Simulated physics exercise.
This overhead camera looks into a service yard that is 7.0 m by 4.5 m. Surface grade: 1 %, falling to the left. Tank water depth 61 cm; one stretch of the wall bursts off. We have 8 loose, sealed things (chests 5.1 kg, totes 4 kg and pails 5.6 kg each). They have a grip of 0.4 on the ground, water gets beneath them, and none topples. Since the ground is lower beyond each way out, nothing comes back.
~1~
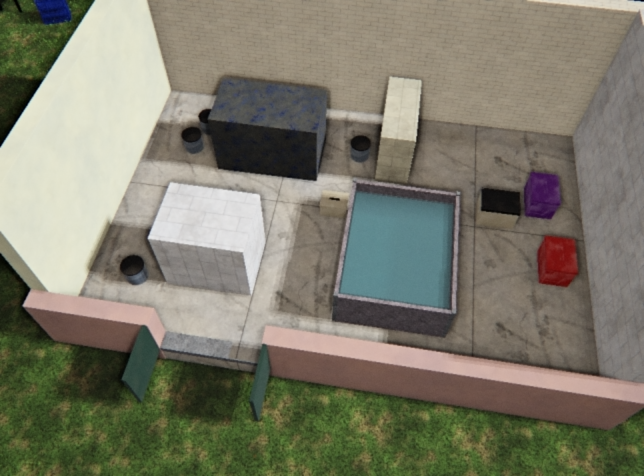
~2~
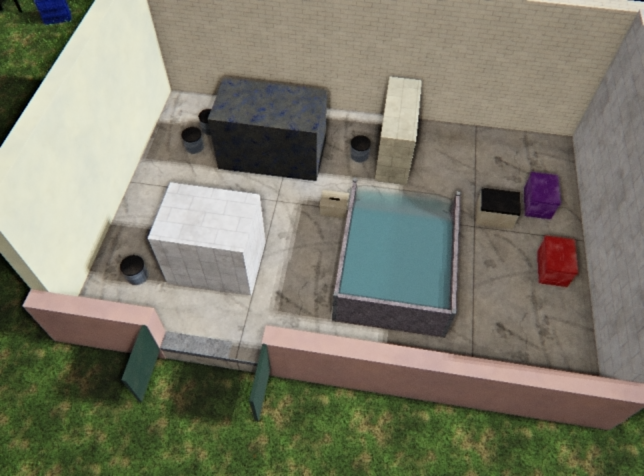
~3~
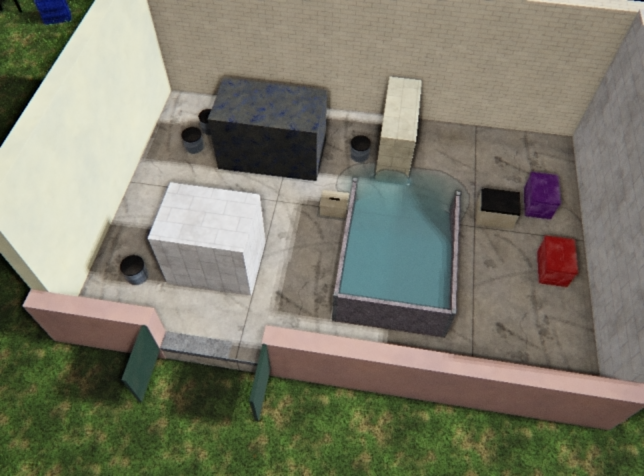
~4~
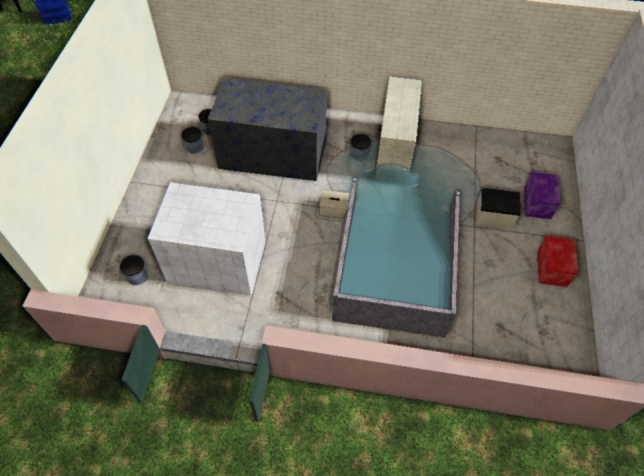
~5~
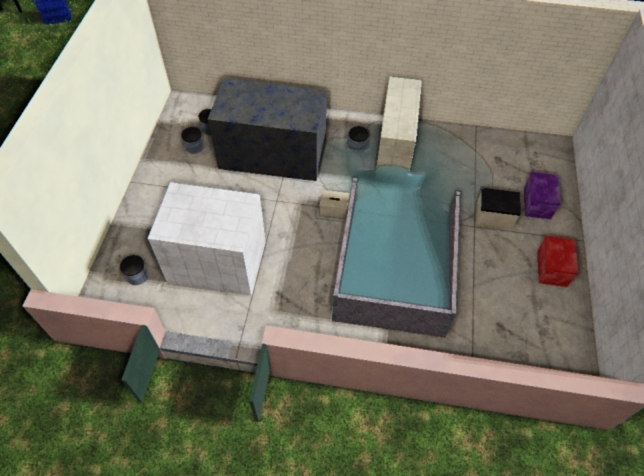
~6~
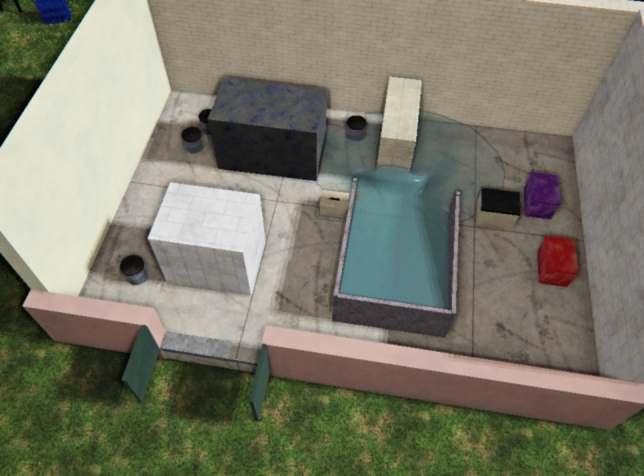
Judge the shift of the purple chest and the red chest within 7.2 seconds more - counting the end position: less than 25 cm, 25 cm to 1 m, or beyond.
I reckon the purple chest covers a long distance, while the red chest covers a long distance.
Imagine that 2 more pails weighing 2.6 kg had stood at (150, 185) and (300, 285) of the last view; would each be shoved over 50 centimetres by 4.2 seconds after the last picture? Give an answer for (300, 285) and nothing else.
Note: Displacement falls below the threshold.
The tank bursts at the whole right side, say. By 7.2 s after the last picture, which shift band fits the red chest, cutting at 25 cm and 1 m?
With that failure, the red chest lands a long way off.
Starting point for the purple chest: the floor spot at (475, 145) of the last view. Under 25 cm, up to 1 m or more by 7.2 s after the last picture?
I'd say it lands far off.
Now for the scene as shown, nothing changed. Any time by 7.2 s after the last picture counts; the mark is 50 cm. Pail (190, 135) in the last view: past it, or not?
Answer: Short of it.
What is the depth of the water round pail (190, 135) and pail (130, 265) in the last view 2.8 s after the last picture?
I'd estimate 3 cm for the first and 0 cm for the second.
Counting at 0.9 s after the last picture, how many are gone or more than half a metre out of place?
Result: 1.
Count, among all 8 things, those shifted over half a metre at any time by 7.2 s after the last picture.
By my tally, 6.
Then, 0.9 s after the last picture the purple chest is near (546, 188), 0.0 m from its start, aground; the red chest is near (562, 254), 0.0 m from its start, aground; 0 of 8 are out; 1 afloat.
Then, 2.8 s after the last picture the purple chest is near (556, 264), 1.4 m from its start, afloat; the red chest is near (539, 295), 0.8 m from its start, aground; 0 of 8 are out; 1 afloat.
Then, 4.8 s after the last picture the purple chest is near (505, 344), 2.7 m from its start, afloat; the red chest is near (463, 337), 2.0 m from its start, afloat; 0 of 8 are out; 4 afloat.
Then, 7.2 s after the last picture the purple chest is near (506, 344), 2.7 m from its start, afloat; the red chest is near (463, 337), 2.0 m from its start, afloat; 0 of 8 are out; 4 afloat.
